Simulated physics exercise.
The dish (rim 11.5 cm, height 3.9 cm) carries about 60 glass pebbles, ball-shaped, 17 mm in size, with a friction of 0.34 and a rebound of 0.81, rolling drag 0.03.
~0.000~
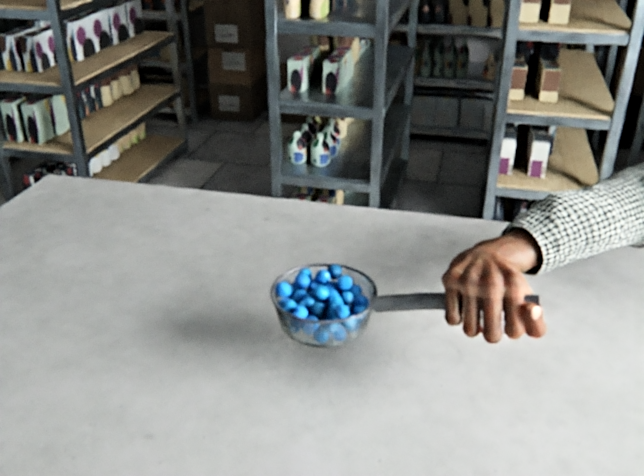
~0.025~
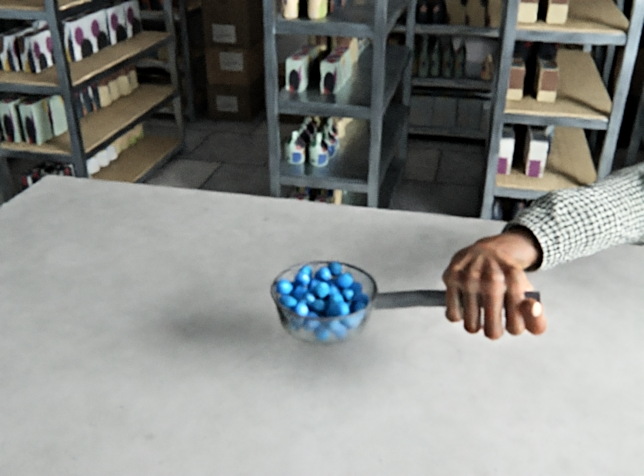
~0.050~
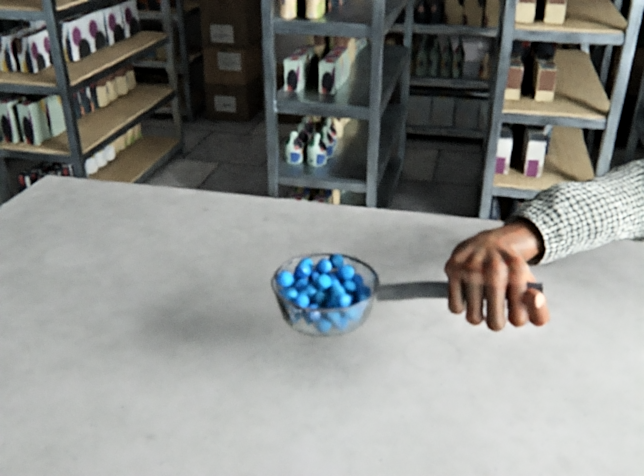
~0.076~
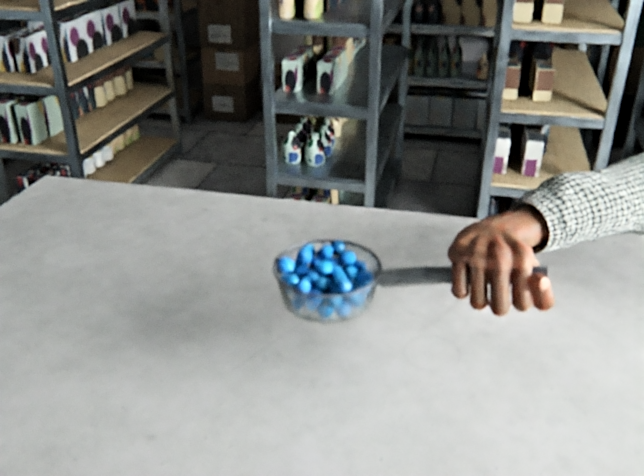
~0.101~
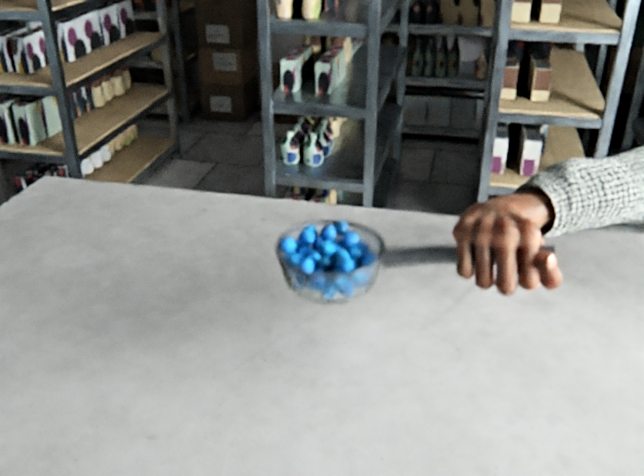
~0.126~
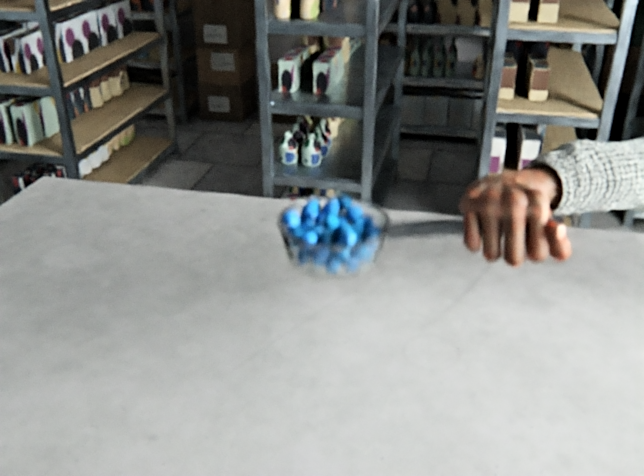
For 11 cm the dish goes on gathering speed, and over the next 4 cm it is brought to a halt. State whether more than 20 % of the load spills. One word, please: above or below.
Above.
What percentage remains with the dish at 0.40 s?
I'd say some 65 per cent remains.
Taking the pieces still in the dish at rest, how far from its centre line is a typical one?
Estimate: Close to 3.5 cm.
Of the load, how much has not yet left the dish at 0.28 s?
I'd put it at close to 30 per cent.
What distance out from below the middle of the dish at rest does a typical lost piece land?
I'd put it at close to 12 centimetres.
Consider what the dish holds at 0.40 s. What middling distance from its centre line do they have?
Near enough 3.5 cm, I'd say.
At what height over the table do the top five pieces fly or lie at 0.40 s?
I'd say some 27 cm.
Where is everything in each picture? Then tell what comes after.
Dish at (324, 326); tilt 0 degrees; moved 0.0 cm; top of the load at (302, 281), in the first frame.
Dish at (324, 324); tilt 0 degrees; moved 0.4 cm; top of the load at (302, 279), in the second frame.
Dish at (325, 315); tilt 0 degrees; moved 1.4 cm; top of the load at (303, 271), in the third frame.
Dish at (327, 300); tilt 0 degrees; moved 3.3 cm; top of the load at (304, 257), in the fourth frame.
Dish at (330, 280); tilt 0 degrees; moved 5.8 cm; top of the load at (307, 238), in the fifth frame.
Dish at (334, 252); tilt 0 degrees; moved 9.1 cm; top of the load at (310, 212). Its speed is now 1.45 m/s, in the sixth frame.
Then, at 0.28 s, dish 30 %, in the air 70 %; middle of the pieces not yet landed near (360, 114).
After 0.40 s, dish 65 %, in the air 35 %; middle of the pieces not yet landed near (379, 165).
Then, at 0.52 s, fallen right of where it stops 10 %, dish 55 %, in the air 30 %; middle of the pieces not yet landed near (379, 235).
Then, at 0.63 s, fallen in front of where it stops 5 %, fallen right of where it stops 35 %, dish 55 %, in the air 5 %; middle of the pieces not yet landed near (347, 207).
In the end, at 1.3 s, fallen in front of where it stops 10 %, fallen right of where it stops 35 %, dish 55 %.
